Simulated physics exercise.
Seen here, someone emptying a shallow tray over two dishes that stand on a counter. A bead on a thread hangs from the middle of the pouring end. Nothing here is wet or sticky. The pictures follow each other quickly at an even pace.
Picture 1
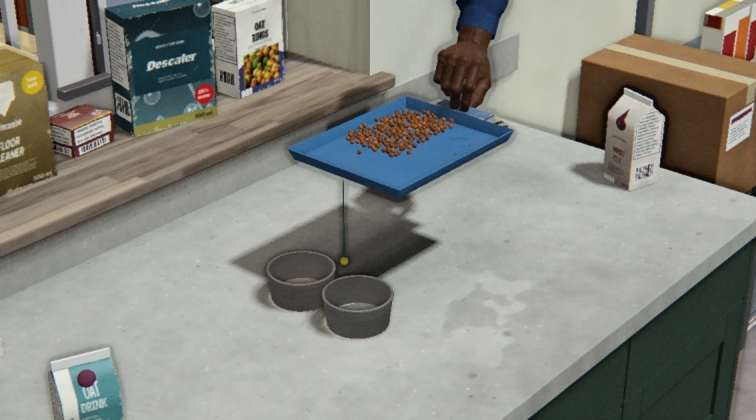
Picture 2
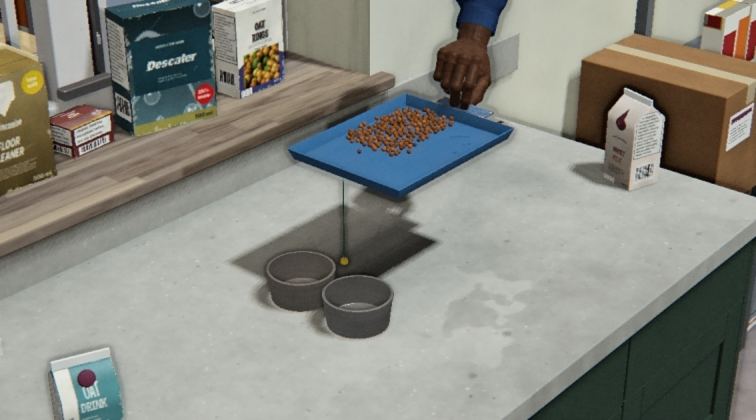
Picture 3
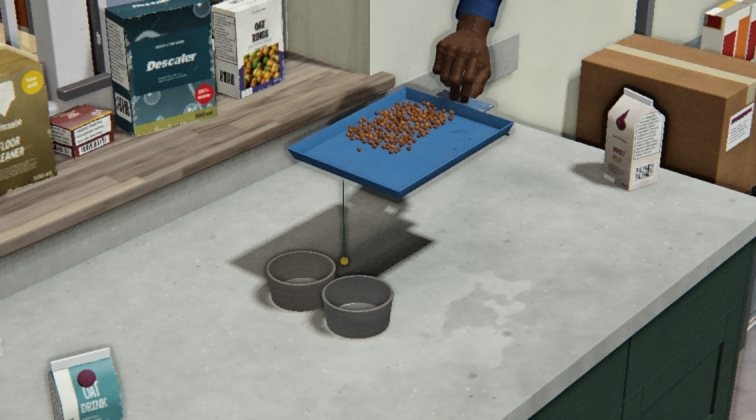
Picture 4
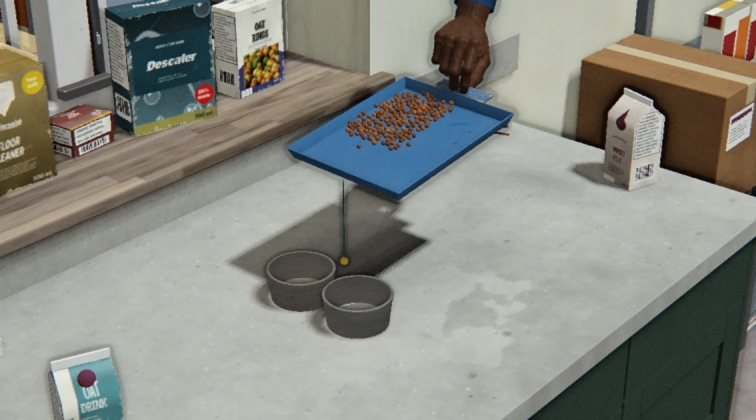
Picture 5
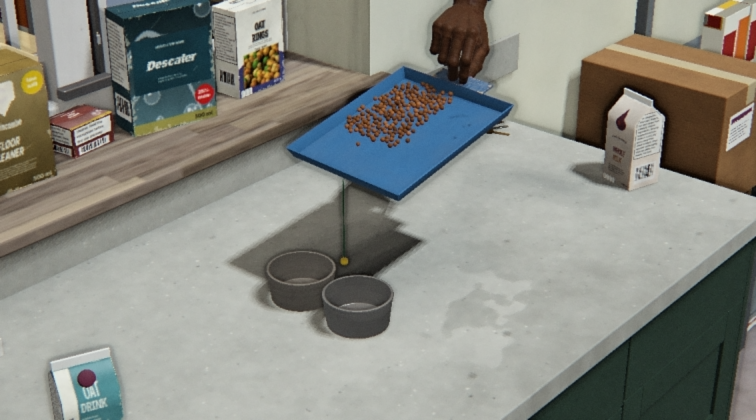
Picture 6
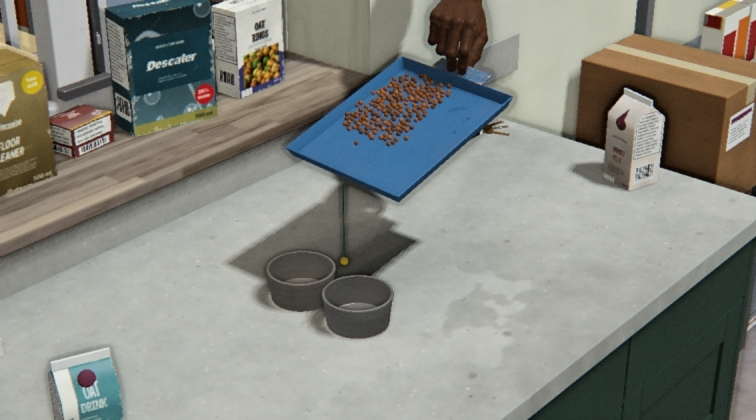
A hand held a blue tray of small brown cereal balls level above two grey dishes on a counter, then gradually raised its far end, tilting the tray toward the front right corner.
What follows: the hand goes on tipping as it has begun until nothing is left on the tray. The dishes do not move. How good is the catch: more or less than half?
The two hold the larger part of the load.
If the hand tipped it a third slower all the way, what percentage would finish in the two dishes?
Roughly 80 in a hundred.
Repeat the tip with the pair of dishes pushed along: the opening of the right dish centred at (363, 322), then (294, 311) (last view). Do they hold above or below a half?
At the first place less than half, at the second under half.
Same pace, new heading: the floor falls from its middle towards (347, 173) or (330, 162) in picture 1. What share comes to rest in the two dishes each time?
Near 70 % and 40 %.
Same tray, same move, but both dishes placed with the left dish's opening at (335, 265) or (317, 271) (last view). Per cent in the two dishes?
About 40 and 80 per cent.
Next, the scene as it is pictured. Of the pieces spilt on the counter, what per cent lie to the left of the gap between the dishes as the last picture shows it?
It comes to 40 per cent or so.
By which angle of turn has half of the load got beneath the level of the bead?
At about 90°.
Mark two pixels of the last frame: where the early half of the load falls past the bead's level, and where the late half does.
Early half (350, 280), late half (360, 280).
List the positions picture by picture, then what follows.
Corners of the pouring end at (294, 148) and (399, 187), level; middle of the load at (402, 129), cereal balls; left dish at (278, 292); right dish at (335, 319); bead on its thread at (344, 261), in the first frame.
Corners of the pouring end at (294, 148) and (398, 187), level; middle of the load at (402, 128), in the second frame.
Corners of the pouring end at (294, 148) and (398, 188), tipped barely, lowest at the right corner; middle of the load at (402, 123), in the third frame.
Corners of the pouring end at (293, 147) and (398, 189), tipped a little, lowest at the right corner; middle of the load at (402, 116), in the fourth frame.
Corners of the pouring end at (293, 147) and (398, 191), tipped a little, lowest at the right corner; middle of the load at (401, 110), in the fifth frame.
Corners of the pouring end at (292, 146) and (397, 192), tipped clearly, lowest at the right corner; middle of the load at (399, 105); left dish at (278, 292); right dish at (335, 319), in the sixth frame.
Soon, tray tipped steeply; about two thirds on the tray; about a quarter in the right dish; a stray few in the left dish; a small part outside both; a small part in the air.
A while on, tray tipped right over; a stray few on the tray; about half in the right dish; a small part in the left dish; about a quarter outside both; a small part in the air.
Towards the end, tray tipped past a quarter turn; about two thirds in the right dish; a small part in the left dish; about a third outside both.
Finally, tray tipped past a quarter turn; about two thirds in the right dish; a small part in the left dish; about a third outside both.
